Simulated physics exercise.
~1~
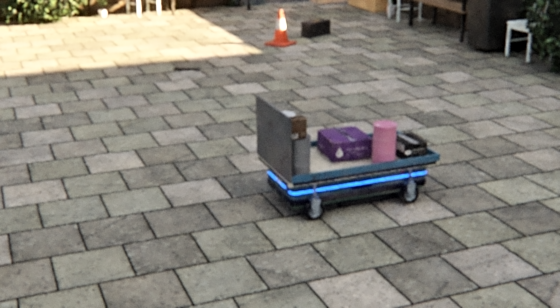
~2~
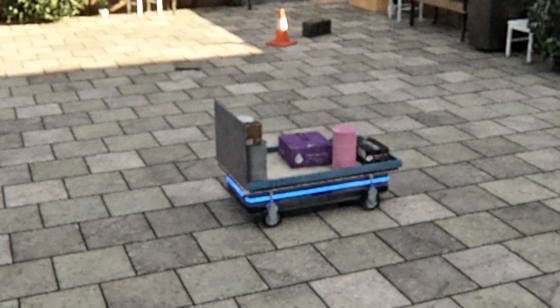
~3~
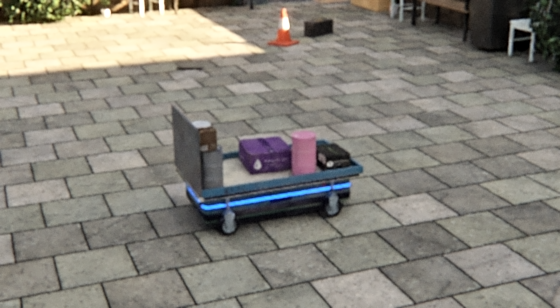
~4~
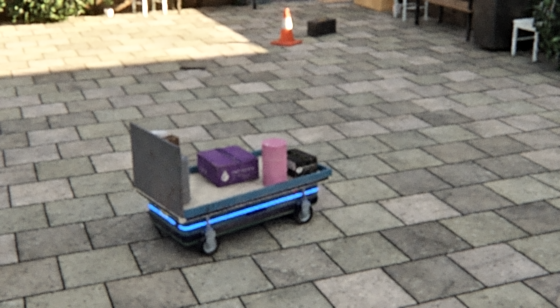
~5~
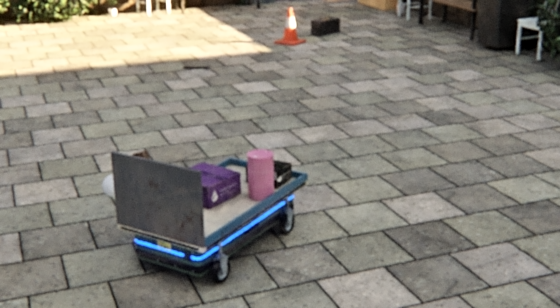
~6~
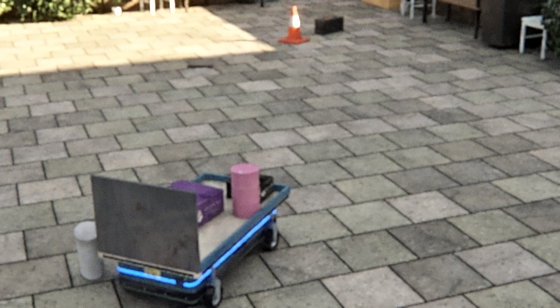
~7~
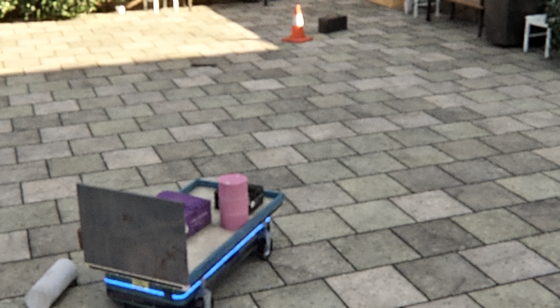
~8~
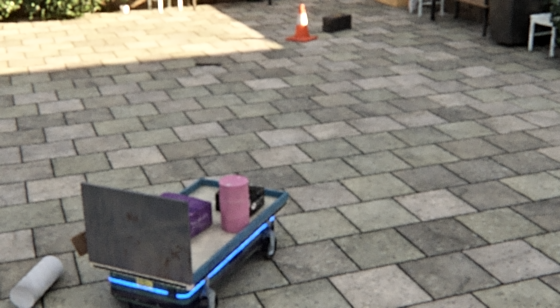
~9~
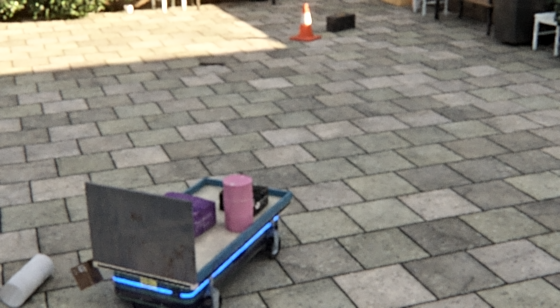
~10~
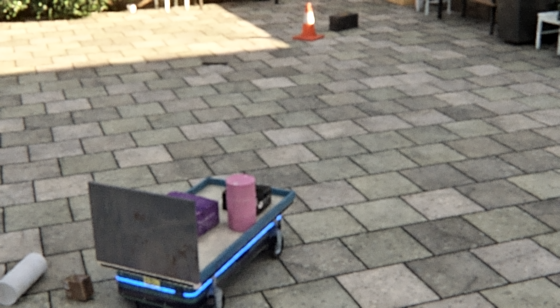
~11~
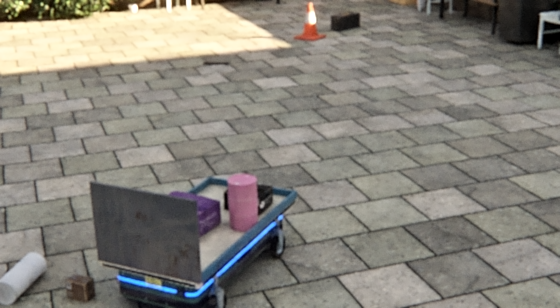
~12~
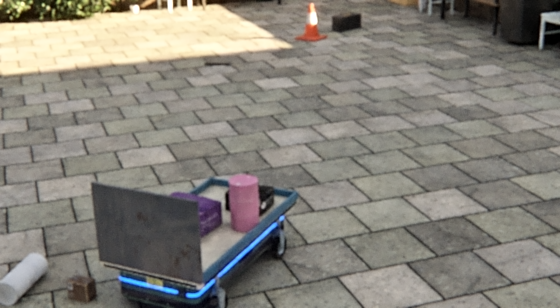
On a paved patio, a flat cart carrying several containers rolled left, then curved away from its straight path and stopped; during the turn a pale canister tumbled off, followed by a small brown box, and both lay on the paving while the rest stayed aboard.
